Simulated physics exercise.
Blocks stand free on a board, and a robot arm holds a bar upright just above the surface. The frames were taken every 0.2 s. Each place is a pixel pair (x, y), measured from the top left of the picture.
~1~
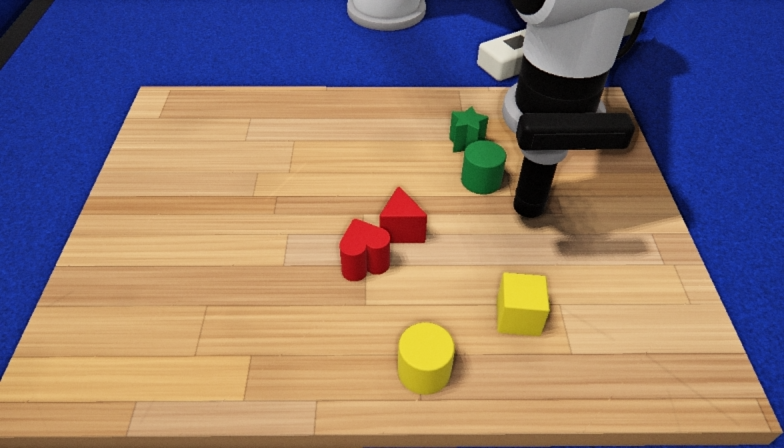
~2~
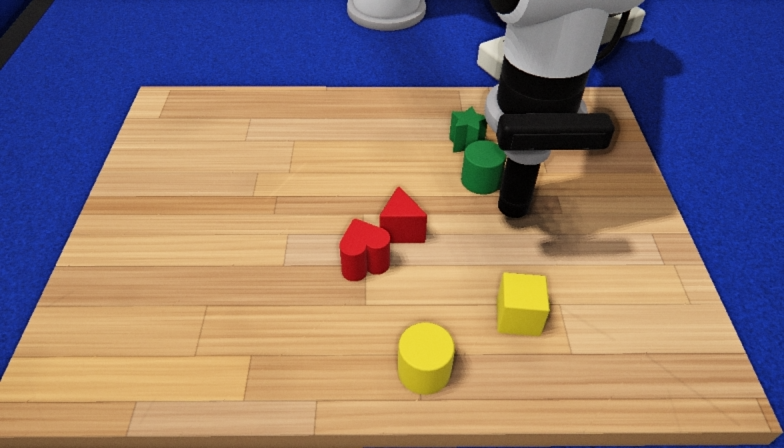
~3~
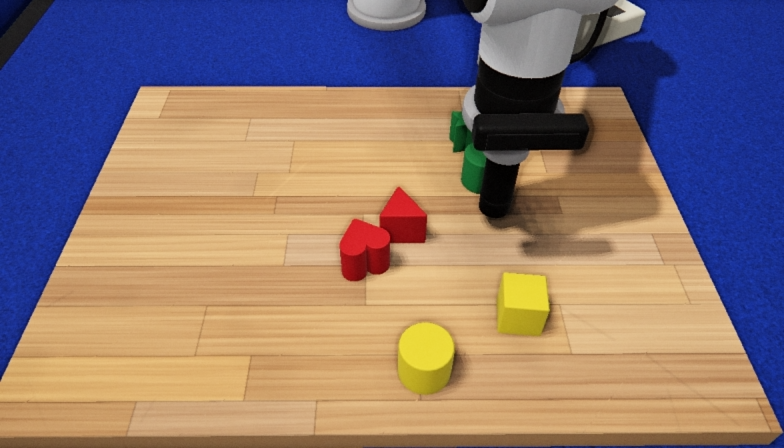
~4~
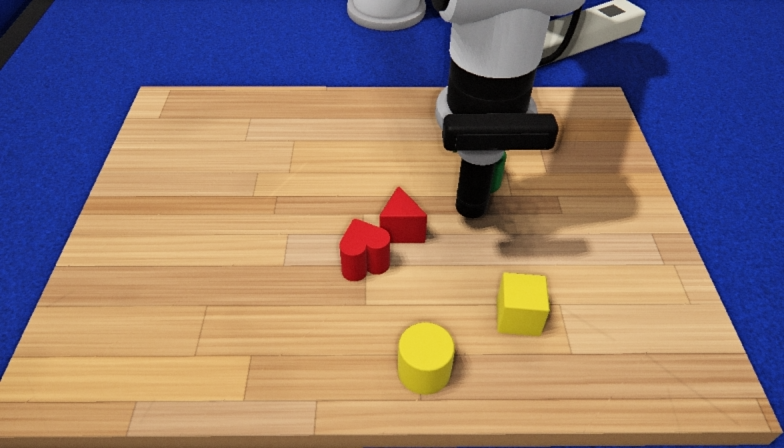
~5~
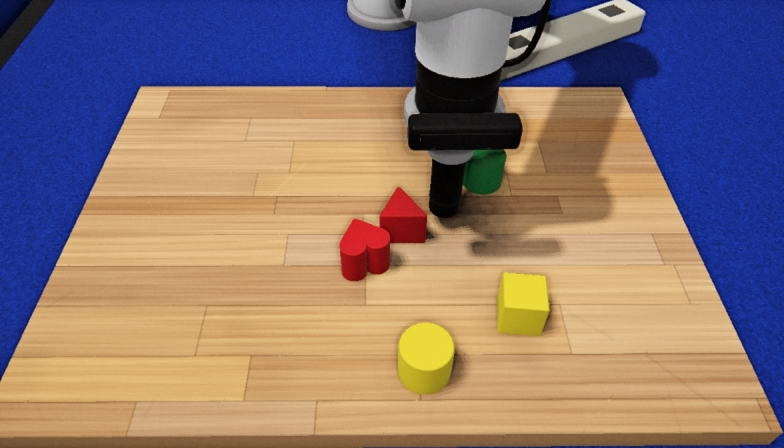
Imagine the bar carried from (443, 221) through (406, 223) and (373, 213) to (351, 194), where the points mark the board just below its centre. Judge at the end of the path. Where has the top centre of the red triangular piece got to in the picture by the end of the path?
My prediction: (360, 206).
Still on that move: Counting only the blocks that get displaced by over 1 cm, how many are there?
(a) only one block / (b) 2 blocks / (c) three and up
Correct choice: A.
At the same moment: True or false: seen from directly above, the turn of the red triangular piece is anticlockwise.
That is true.
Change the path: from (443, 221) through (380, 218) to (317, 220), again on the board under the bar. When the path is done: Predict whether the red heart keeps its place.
It is no longer where it was.
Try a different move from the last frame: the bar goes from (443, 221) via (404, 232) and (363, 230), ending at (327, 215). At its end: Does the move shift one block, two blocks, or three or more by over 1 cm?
Once the path ends, one block will have shifted.
The first path, step by step. One third of the way, bar at (407, 210); red triangular piece at (381, 207).
Two thirds of the way, bar at (373, 200); red triangular piece at (360, 206), turned 20° anticlockwise.
At the end, bar at (350, 181); red heart still; red triangular piece at (360, 206), turned 20° anticlockwise.
